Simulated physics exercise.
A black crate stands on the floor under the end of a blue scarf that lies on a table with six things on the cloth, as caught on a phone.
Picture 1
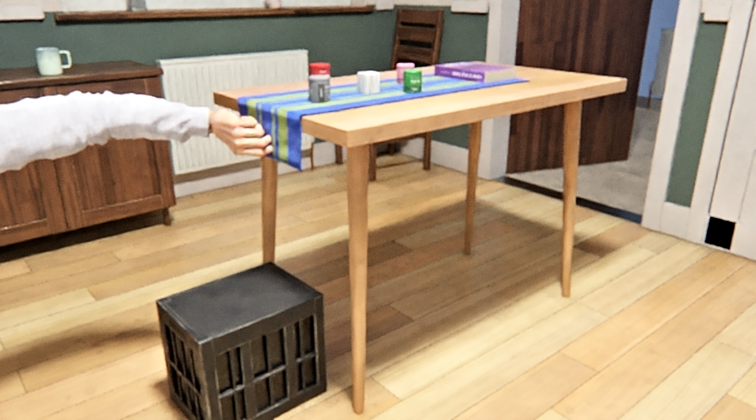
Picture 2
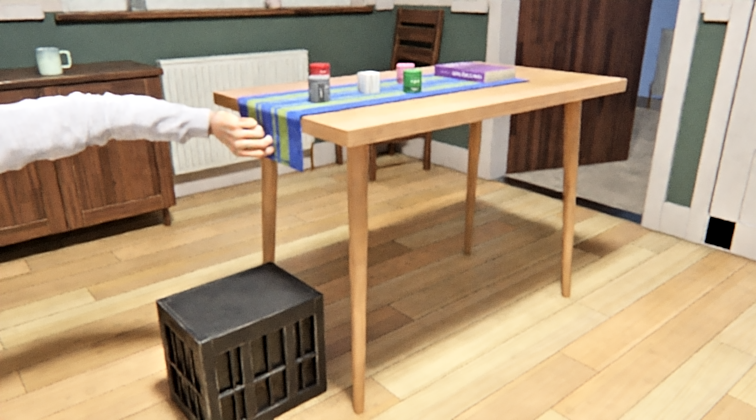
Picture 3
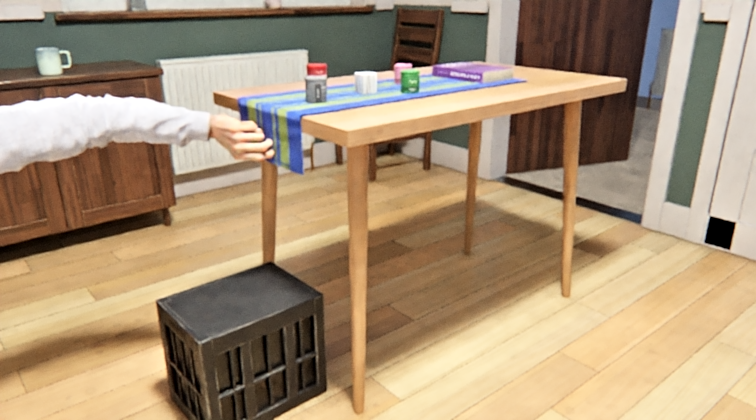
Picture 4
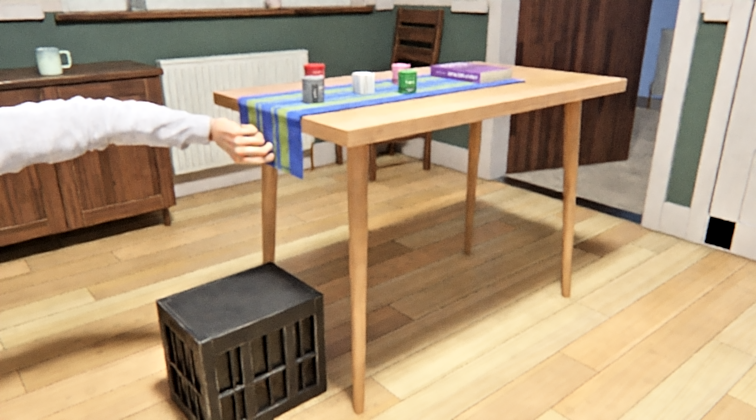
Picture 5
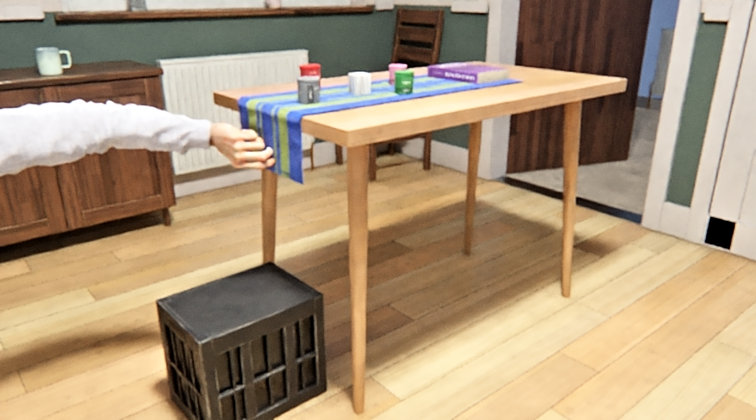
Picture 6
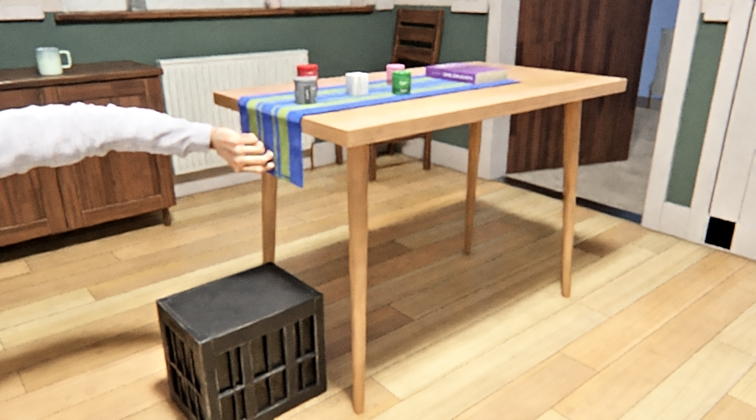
A hand slowly pulls a striped blue cloth and the things on it slightly left along a table.
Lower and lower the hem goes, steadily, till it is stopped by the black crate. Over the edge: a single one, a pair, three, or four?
Three.
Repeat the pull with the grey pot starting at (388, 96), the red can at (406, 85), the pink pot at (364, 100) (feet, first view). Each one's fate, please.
The grey pot ends up knocked off; the red can ends up still aboard; the pink pot ends up knocked off.
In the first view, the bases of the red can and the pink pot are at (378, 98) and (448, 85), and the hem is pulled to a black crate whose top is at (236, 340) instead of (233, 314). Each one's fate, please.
The red can is lost, the pink pot stays put.
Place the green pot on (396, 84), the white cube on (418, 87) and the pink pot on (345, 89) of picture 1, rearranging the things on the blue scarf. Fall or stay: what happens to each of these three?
The green pot will stay where it is, the white cube will stay where it is, and the pink pot will end up down.
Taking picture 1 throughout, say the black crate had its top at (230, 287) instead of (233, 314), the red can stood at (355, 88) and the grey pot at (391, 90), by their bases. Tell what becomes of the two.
The red can stays aboard, and the grey pot stays aboard.
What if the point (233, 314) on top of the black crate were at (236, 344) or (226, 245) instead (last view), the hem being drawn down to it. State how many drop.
Over the edge: 4, then 1.
A little later, hem near (273, 218); grey pot gone.
Next, hem near (274, 270); grey pot and red can gone.
When it is over, hem on the crate; grey pot, red can and white cube gone. The answer is three.
